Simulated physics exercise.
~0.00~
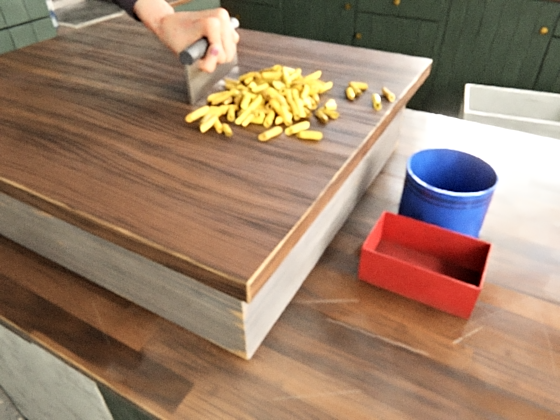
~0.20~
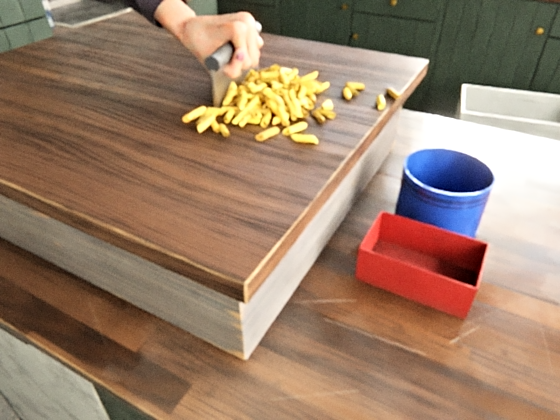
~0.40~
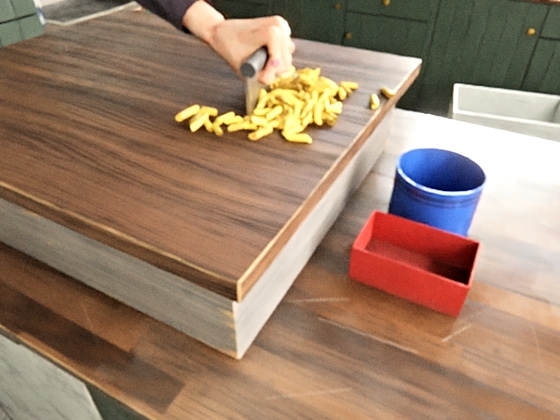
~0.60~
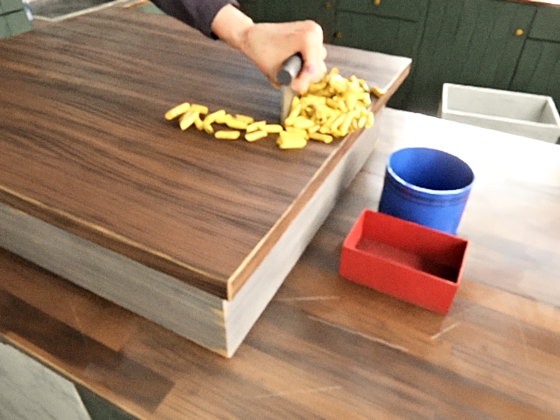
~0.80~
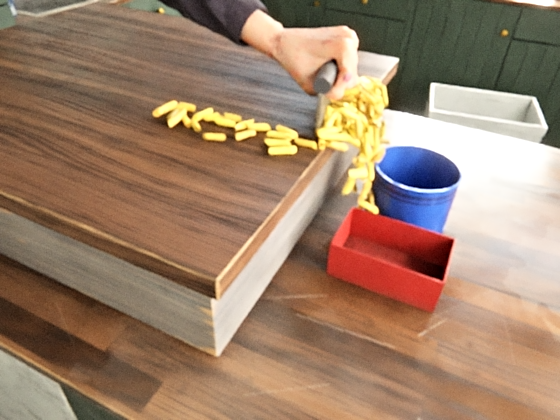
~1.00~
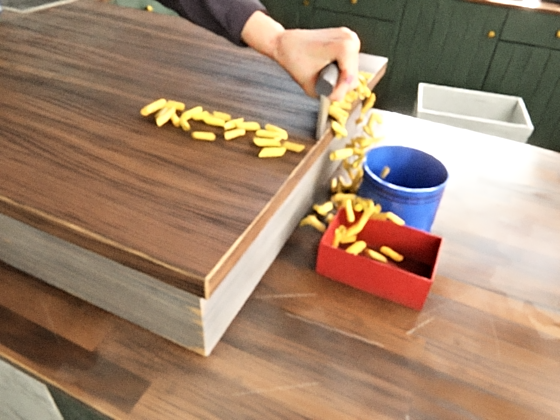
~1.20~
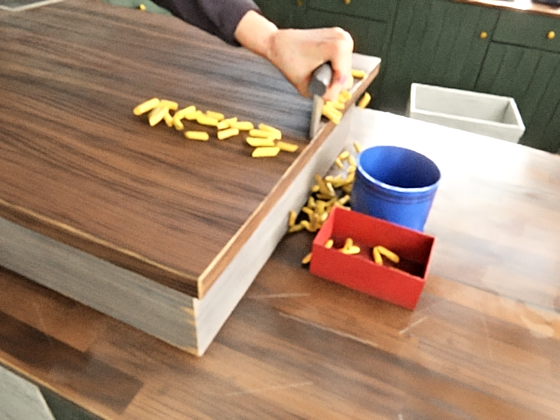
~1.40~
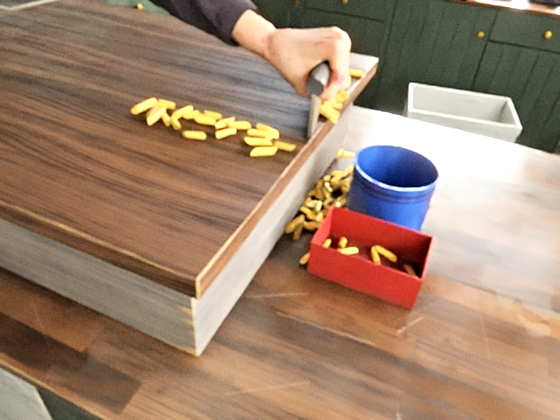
On a dark wooden board raised above a wooden counter, a hand grips a scraper behind a loose heap of yellow pasta pieces. The hand pushes the scraper to the right, bunching the pieces toward the edge while some slip out behind it in a trail. The heap then spills over the side, above a blue pot and a red tin standing below. A few pieces land in the containers, but most of the falling ones pile up on the counter beside the board. The scraper stops at the edge, leaving a scattered line of pieces on top.
